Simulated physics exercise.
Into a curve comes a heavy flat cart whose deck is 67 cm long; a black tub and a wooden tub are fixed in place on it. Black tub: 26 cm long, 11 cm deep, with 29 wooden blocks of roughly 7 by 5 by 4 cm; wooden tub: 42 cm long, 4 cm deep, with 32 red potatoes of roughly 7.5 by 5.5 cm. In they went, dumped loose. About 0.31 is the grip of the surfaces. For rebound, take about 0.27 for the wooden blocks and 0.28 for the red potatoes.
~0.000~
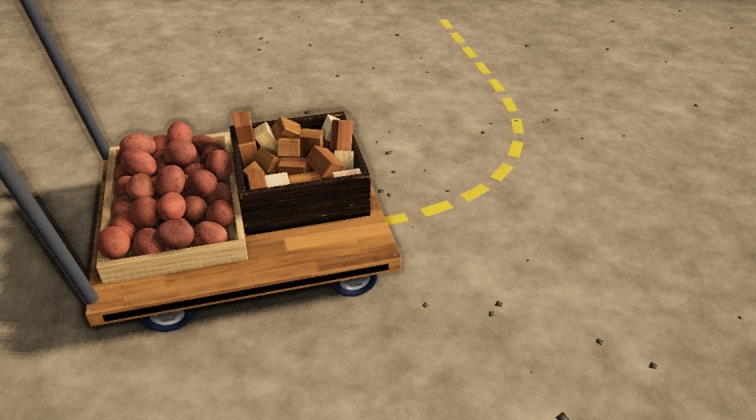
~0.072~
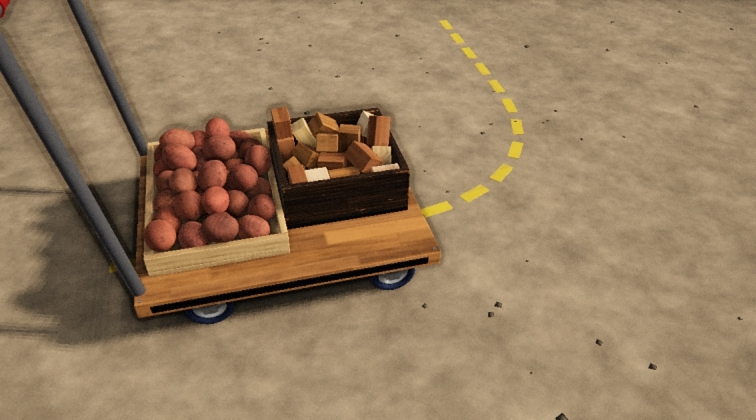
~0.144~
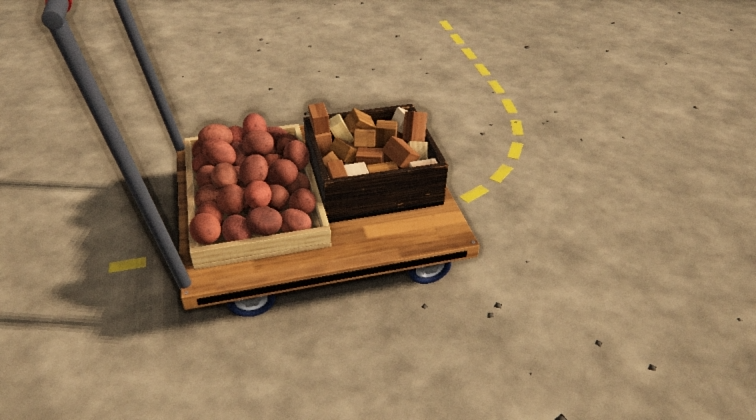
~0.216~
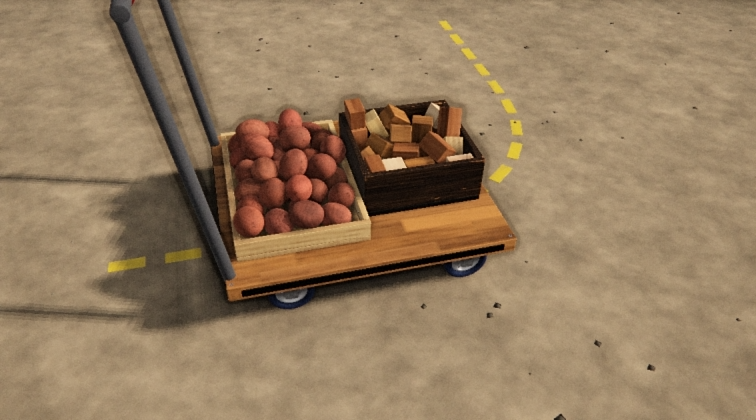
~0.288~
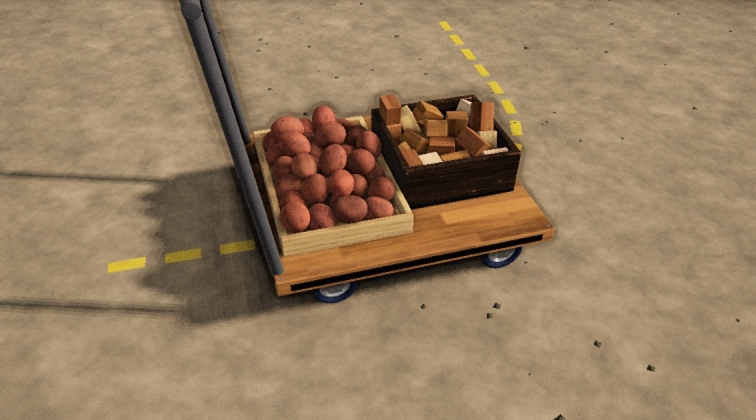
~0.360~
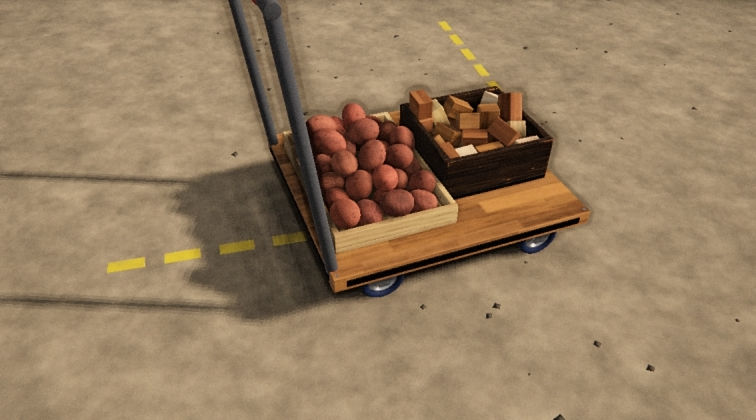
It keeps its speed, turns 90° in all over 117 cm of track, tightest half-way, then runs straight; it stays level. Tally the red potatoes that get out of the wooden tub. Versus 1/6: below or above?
Below.
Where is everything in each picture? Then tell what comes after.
In the first picture (each is followed by its nearest rim corner in this view, unless another is named), wooden tub, (100, 262); black tub (by its farthest rim corner), (342, 114); 0° round, 0 cm rolled; none out.
The second picture shows wooden tub, (147, 255); black tub, (377, 110); 0° round, 10 cm rolled.
The third picture shows wooden tub, (193, 248); black tub, (412, 106); 0° round, 19 cm rolled.
The fourth picture shows wooden tub, (237, 240); black tub, (445, 102); 0° round, 29 cm rolled.
The fifth picture shows wooden tub, (284, 236); black tub, (474, 97); 2° round, 38 cm rolled.
The sixth picture shows wooden tub, (336, 232); black tub, (497, 88); 7° round, 48 cm rolled; none out.
After 0.66 s, black tub 29 in, 0 out and wooden tub 32 in, 0 out.
After 0.83 s, black tub 29 in, 0 out and wooden tub 31 in, 1 out.
After 1.10 s, black tub 29 in, 0 out and wooden tub 30 in, 2 out.
Final count (at 1.55 s), black tub 29 in, 0 out and wooden tub 30 in, 2 out. Asked share, 2 of 32, 6 per cent.
